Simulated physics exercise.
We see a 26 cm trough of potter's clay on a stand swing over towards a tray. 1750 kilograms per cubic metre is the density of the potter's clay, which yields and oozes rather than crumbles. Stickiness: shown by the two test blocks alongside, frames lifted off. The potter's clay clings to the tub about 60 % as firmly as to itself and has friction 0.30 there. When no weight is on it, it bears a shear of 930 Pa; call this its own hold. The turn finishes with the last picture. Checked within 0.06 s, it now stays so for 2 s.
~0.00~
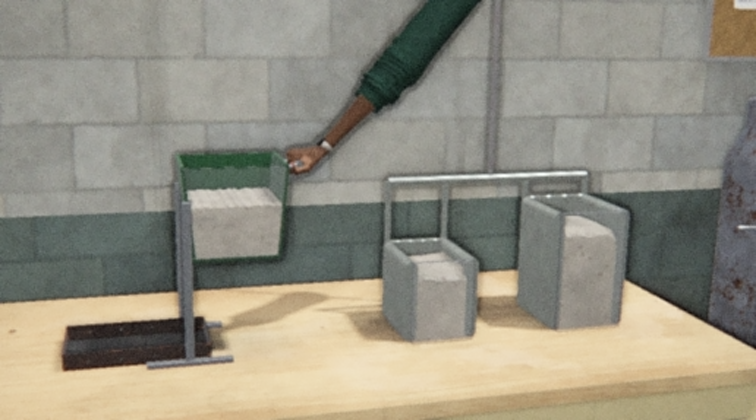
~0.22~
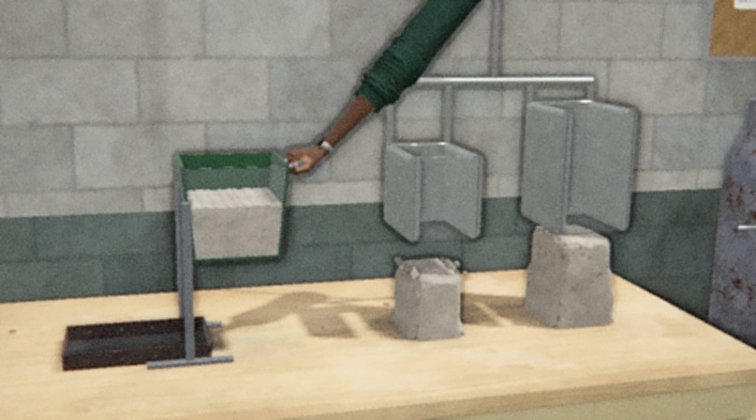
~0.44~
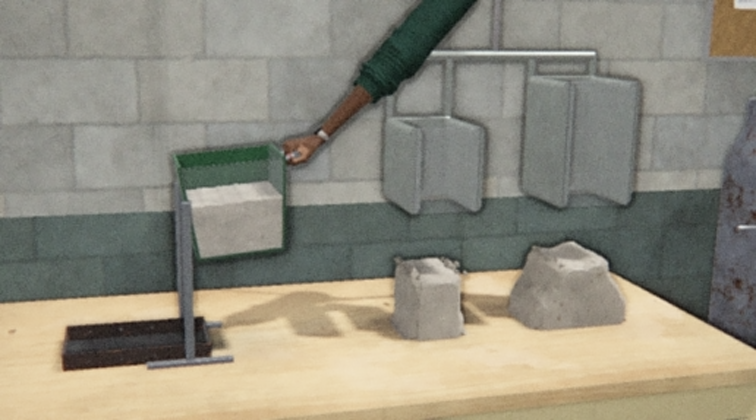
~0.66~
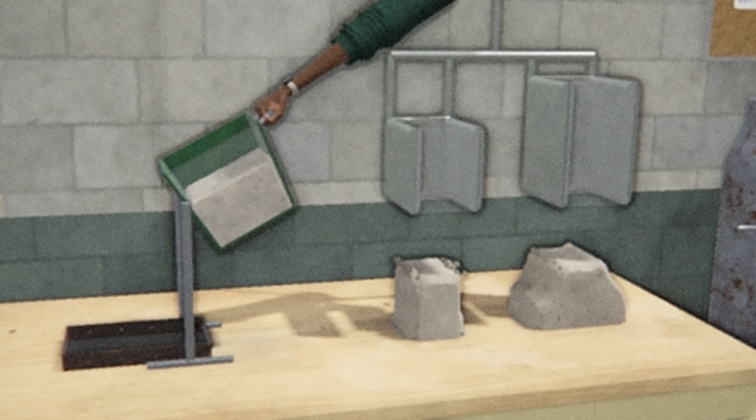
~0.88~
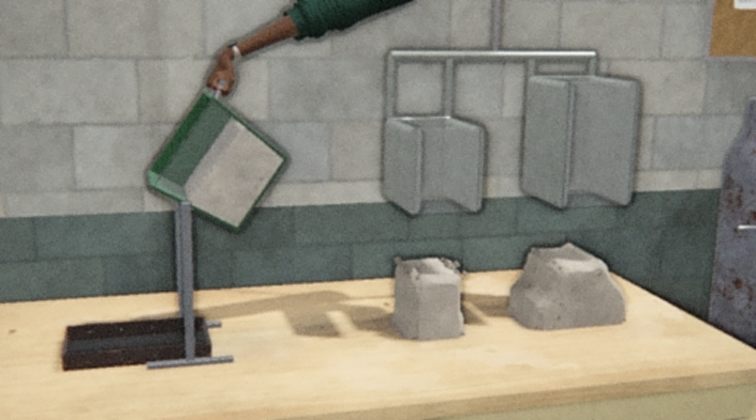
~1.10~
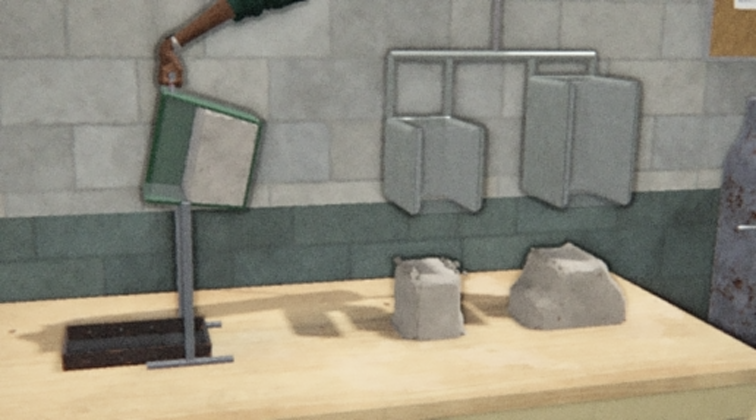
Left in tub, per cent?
100 %.
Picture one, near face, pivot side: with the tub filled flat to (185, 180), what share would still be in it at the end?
I'd say close to 100 % stays in the tub.
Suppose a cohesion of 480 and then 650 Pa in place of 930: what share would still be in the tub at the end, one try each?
Respectively, close to 100 % and close to 100 %.
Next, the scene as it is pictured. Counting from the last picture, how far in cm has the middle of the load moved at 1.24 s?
1 cm.
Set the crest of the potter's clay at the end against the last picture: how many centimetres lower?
Roughly 1 cm.
After 1.24 s, the tub is at 78 degrees and holds 100 %.
After 1.41 s, the tub is at 78 degrees and holds 100 %.
After 1.58 s, the tub is at 78 degrees and holds 100 %.
After 1.75 s, the tub is at 78 degrees and holds 100 %.
After 3.10 s, the tub is at 78 degrees and holds 100 %.
